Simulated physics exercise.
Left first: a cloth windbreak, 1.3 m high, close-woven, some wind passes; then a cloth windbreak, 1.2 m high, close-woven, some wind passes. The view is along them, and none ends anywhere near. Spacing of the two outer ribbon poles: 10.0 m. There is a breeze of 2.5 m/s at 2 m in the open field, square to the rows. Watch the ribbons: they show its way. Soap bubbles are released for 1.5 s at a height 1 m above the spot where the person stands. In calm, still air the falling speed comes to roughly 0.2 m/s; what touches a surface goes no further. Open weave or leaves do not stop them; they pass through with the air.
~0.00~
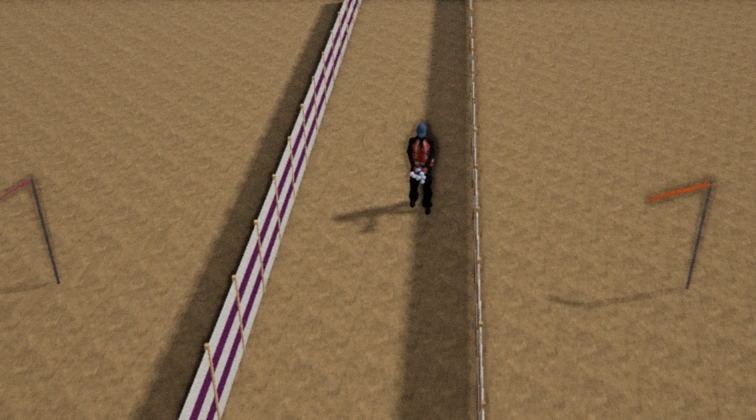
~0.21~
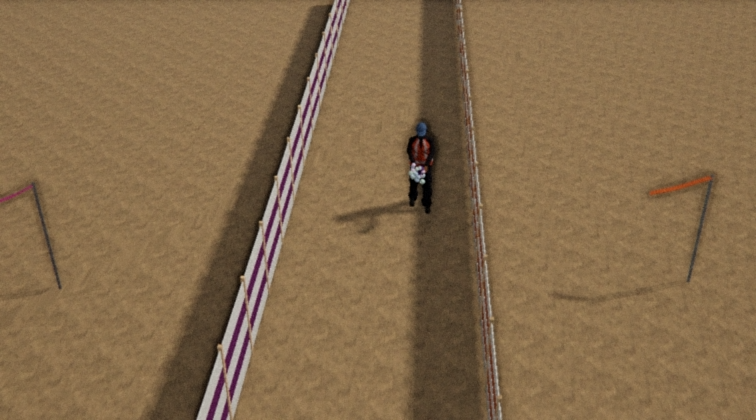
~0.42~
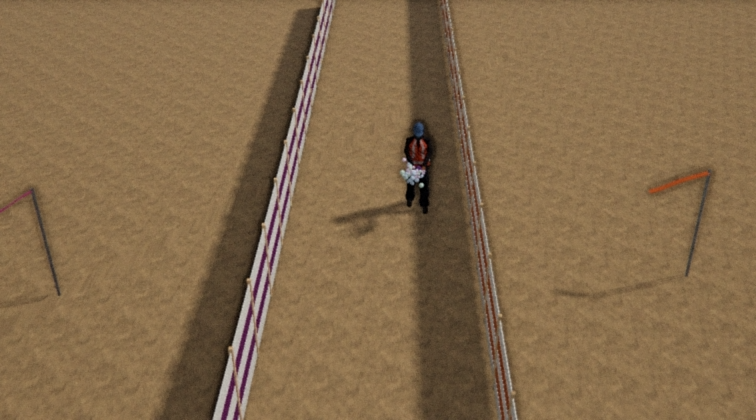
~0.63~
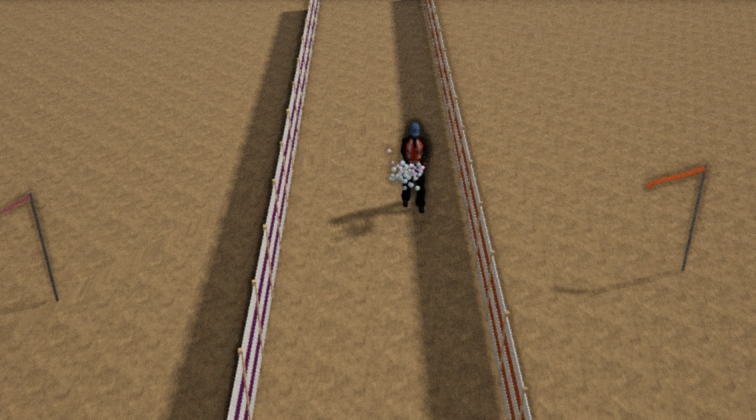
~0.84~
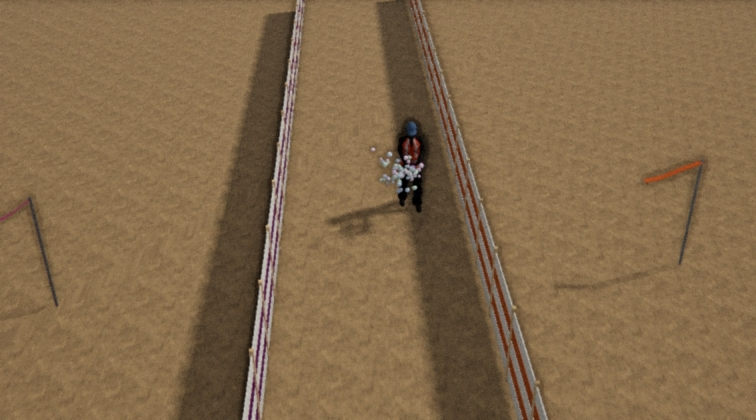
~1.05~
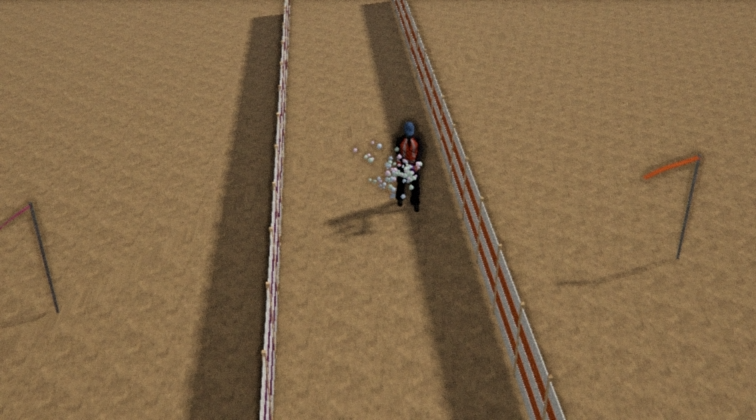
In this clip, a person stands between two long cloth windbreaks on sandy ground, ribbons on outer poles pointing left, as white bubbles appear beside the person and spread a short way left while the view shifts slightly.
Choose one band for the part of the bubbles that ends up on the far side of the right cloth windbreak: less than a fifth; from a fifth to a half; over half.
I would say not even a fifth.
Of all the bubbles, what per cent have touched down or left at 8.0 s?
Roughly 45 percent by that time.
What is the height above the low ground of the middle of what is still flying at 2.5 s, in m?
1.0 m.
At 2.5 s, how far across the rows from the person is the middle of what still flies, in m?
Around 1.0 metres.
After 2.5 s, 0 % is beyond the right cloth windbreak; 1 % has touched down or left; the middle of what still flies is 1.0 m above the low ground, near (364, 177).
After 4.0 s, 0 % is beyond the right cloth windbreak; 5 % has touched down or left; the middle of what still flies is 0.9 m above the low ground, near (320, 183).
After 8.0 s, 0 % is beyond the right cloth windbreak; 46 % has touched down or left; the middle of what still flies is 0.8 m above the low ground, near (152, 188).
After 20.0 s, 0 % is beyond the right cloth windbreak; 92 % has touched down or left.
After 45.0 s, 0 % is beyond the right cloth windbreak; 100 % has touched down or left.
